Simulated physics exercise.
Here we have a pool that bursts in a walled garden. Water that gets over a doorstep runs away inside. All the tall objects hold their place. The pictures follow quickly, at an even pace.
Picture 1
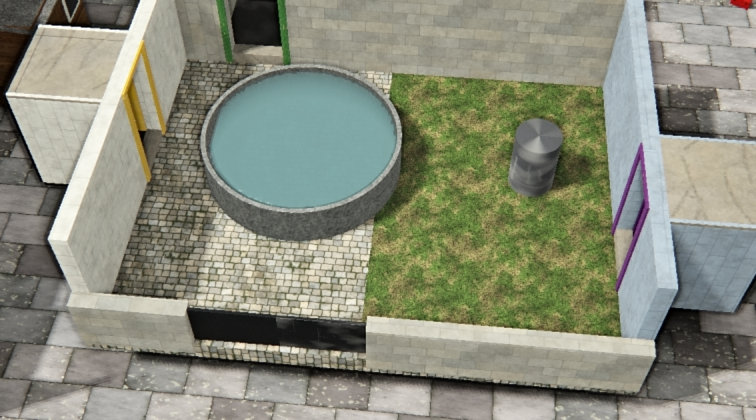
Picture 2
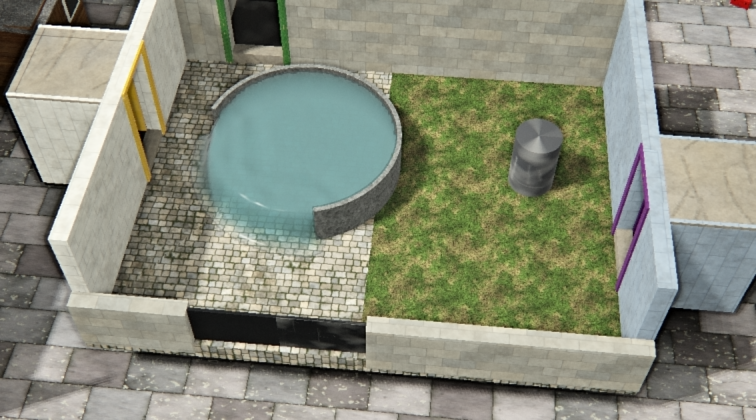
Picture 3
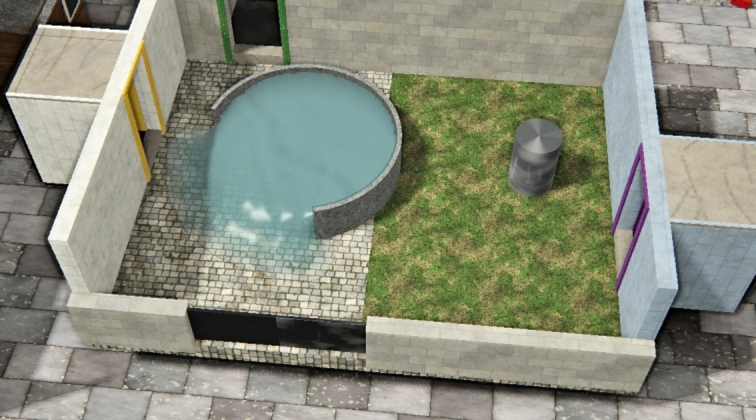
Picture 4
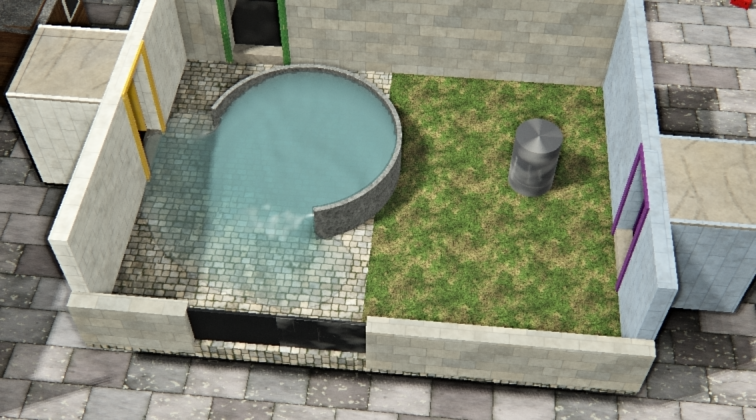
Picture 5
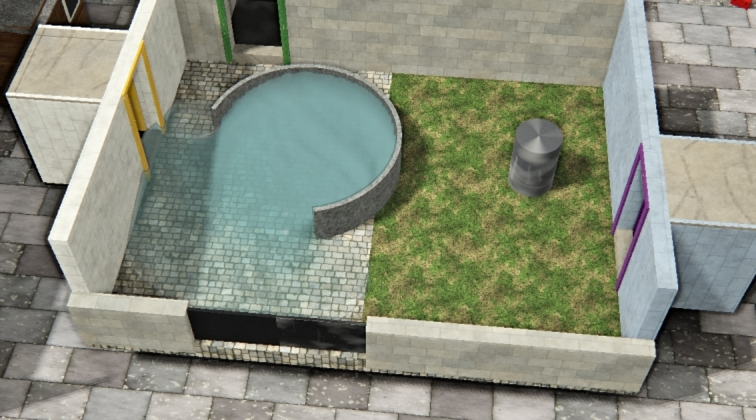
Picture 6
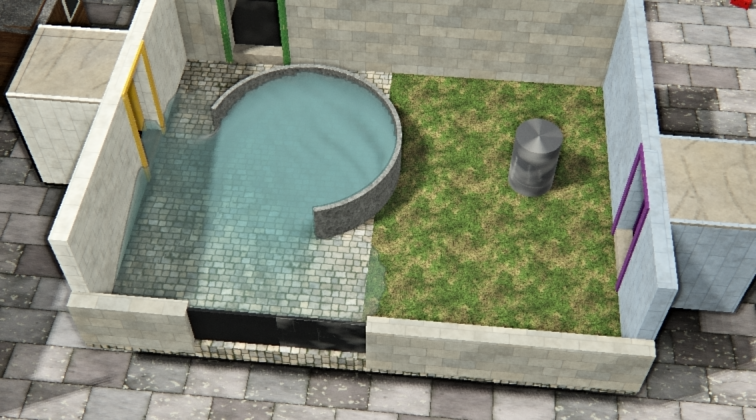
A large round grey stone tank of blue-green water stands on pale cobbles in a walled yard, seen from high above by a still camera. Patchy green grass with a grey metal cylinder lies to the right, with yellow, green and purple edgings around wall openings. The tank's front-left wall gives way, and water pours out, spreading over the cobbles toward the left and front walls and reaching the grass edge.
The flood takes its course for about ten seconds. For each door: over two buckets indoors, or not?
In the end: The green door stays under that; the yellow door takes more than that; the purple door stays under that.
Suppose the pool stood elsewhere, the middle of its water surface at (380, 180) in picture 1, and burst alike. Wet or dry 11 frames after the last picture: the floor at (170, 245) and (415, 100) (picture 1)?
In turn: Covered, clear.
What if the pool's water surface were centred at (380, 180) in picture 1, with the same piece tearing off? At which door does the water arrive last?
That is the purple one.
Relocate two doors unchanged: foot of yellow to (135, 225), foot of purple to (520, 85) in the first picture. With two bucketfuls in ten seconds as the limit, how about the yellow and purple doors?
Then: The yellow door takes more; the purple door holds.
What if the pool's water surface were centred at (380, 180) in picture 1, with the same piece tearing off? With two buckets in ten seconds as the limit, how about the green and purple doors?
One by one: The green one is over; the purple one is under.
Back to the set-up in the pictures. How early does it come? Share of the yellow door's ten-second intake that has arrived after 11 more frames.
Some 60 per cent.
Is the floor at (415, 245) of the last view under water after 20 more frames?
Verdict: Covered.
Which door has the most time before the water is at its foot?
I say the purple one.
A moment on, water covers 30 % of the floor; the green door not reached, the yellow door far over two buckets in, the purple door not reached.
Next, water covers 40 % of the floor; the green door wet at the sill, nothing in, the yellow door far over two buckets in, the purple door not reached.
Then, water covers 55 % of the floor; the green door wet at the sill, nothing in, the yellow door far over two buckets in, the purple door not reached.
Later, water covers 90 % of the floor; the green door wet at the sill, nothing in, the yellow door far over two buckets in, the purple door wet at the sill, nothing in.
In the end, water covers 100 % of the floor; the green door wet at the sill, nothing in, the yellow door far over two buckets in, the purple door wet at the sill, nothing in.
